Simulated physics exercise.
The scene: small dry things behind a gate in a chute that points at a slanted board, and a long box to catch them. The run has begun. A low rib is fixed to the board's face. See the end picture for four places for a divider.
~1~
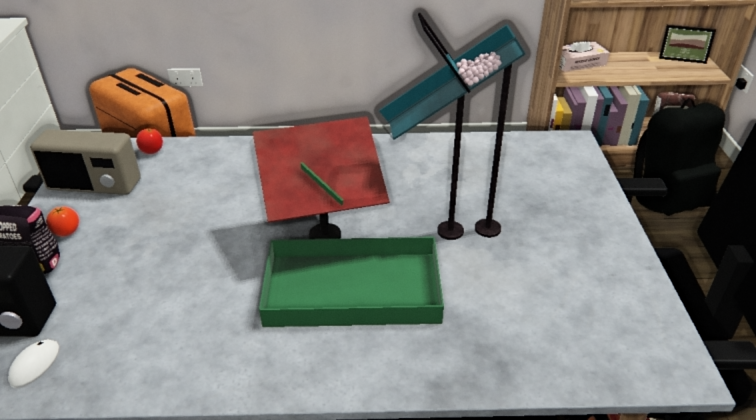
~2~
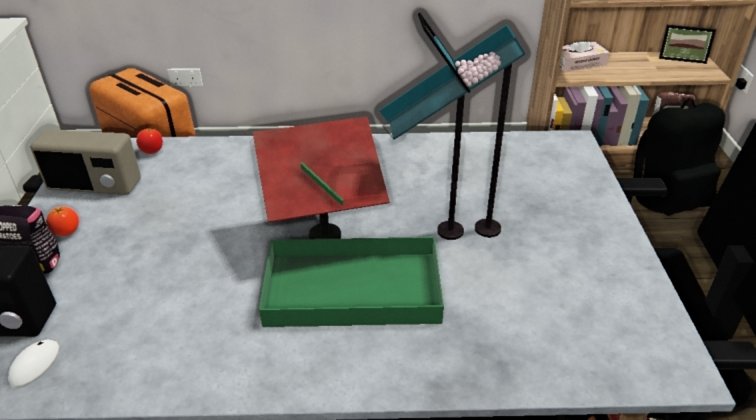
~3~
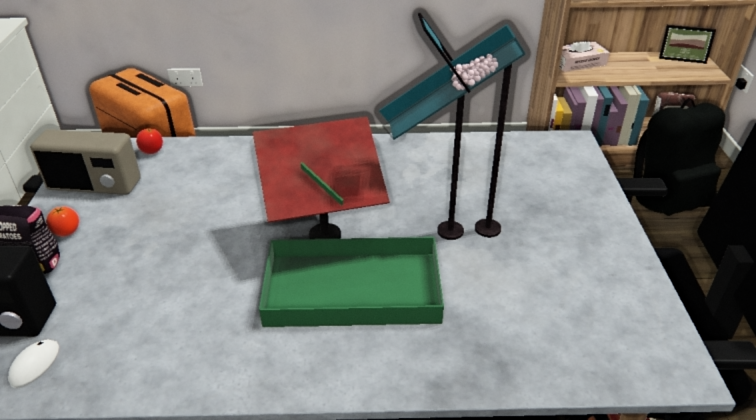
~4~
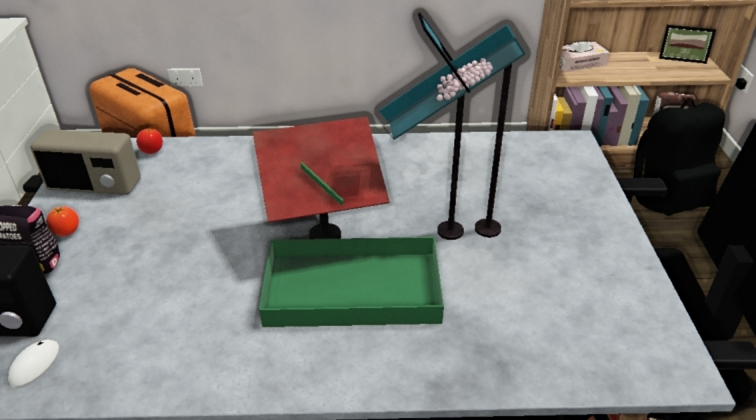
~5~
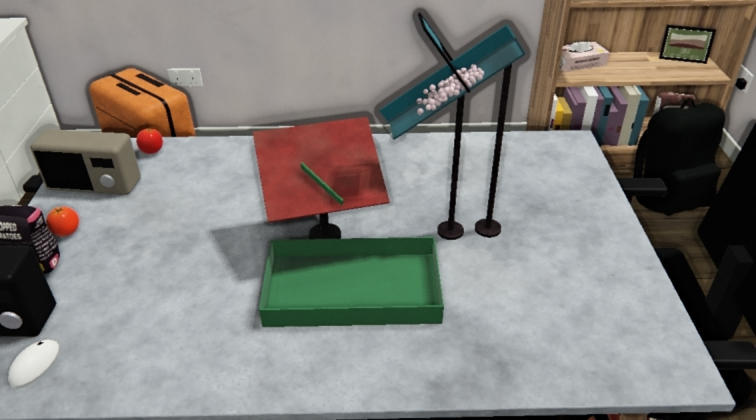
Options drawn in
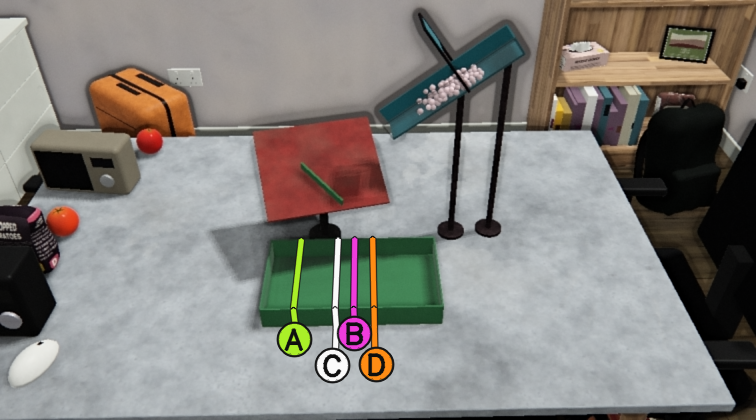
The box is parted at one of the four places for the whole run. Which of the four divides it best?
Choose D.
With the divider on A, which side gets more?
The right side.
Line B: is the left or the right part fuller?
The right side.
On the marked copy, line A crosses the front rim at (293, 309); line B crosses the front rim at (353, 308); line C crosses the front rim at (335, 308); line D crosses the front rim at (374, 307).
With A, of what is caught, just a few on the left of the divider, almost all on the right.
With B, of what is caught, about a tenth on the left of the divider, the larger part on the right.
With C, of what is caught, about a tenth on the left of the divider, the larger part on the right.
With D, of what is caught, roughly half on the left of the divider, roughly half on the right.
